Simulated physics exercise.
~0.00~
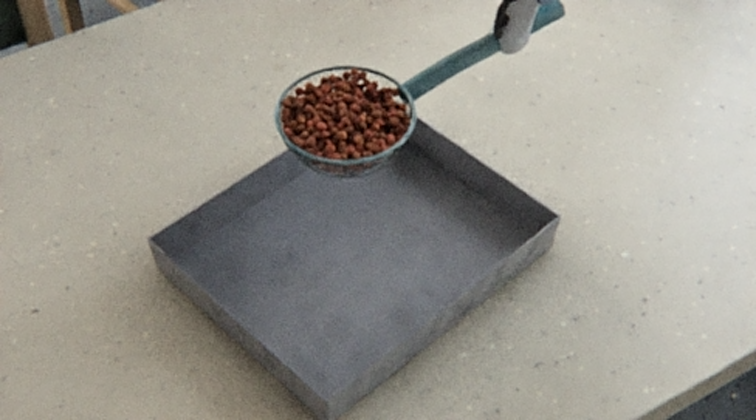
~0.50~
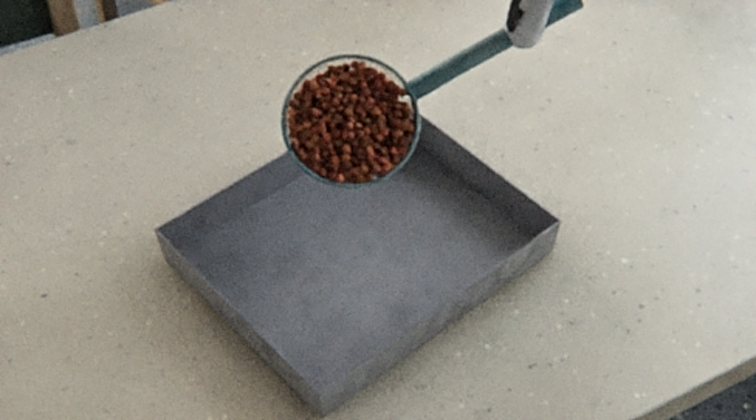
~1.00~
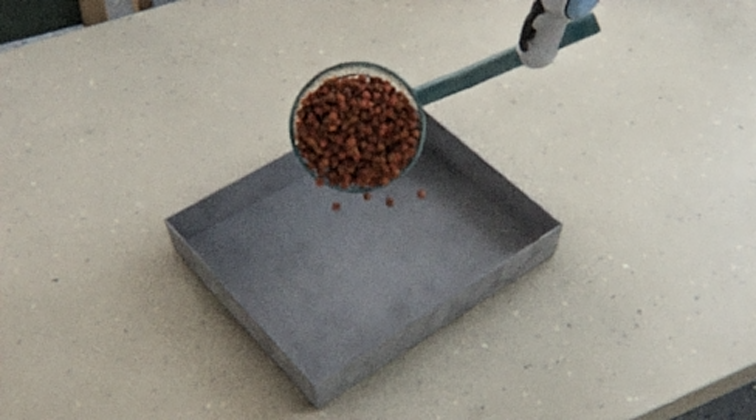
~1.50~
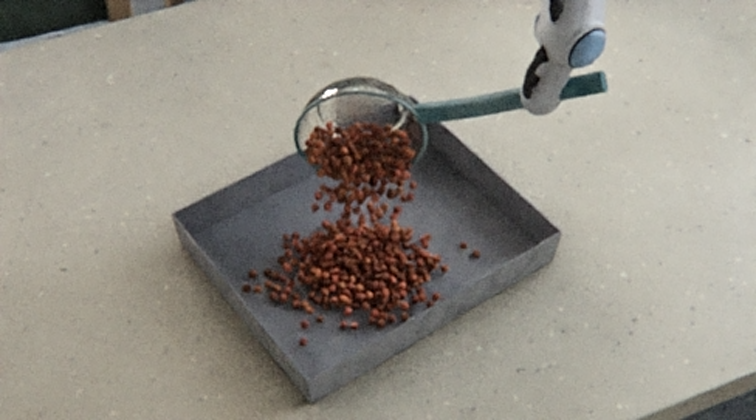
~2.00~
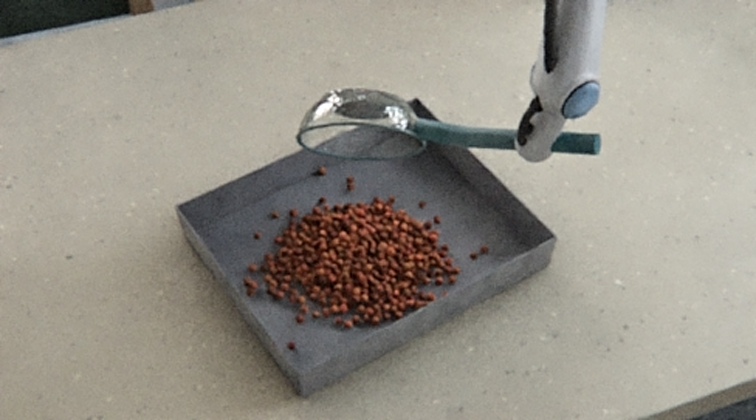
A robotic arm tips a ladle of reddish-brown pellets until they pile in a grey tray.
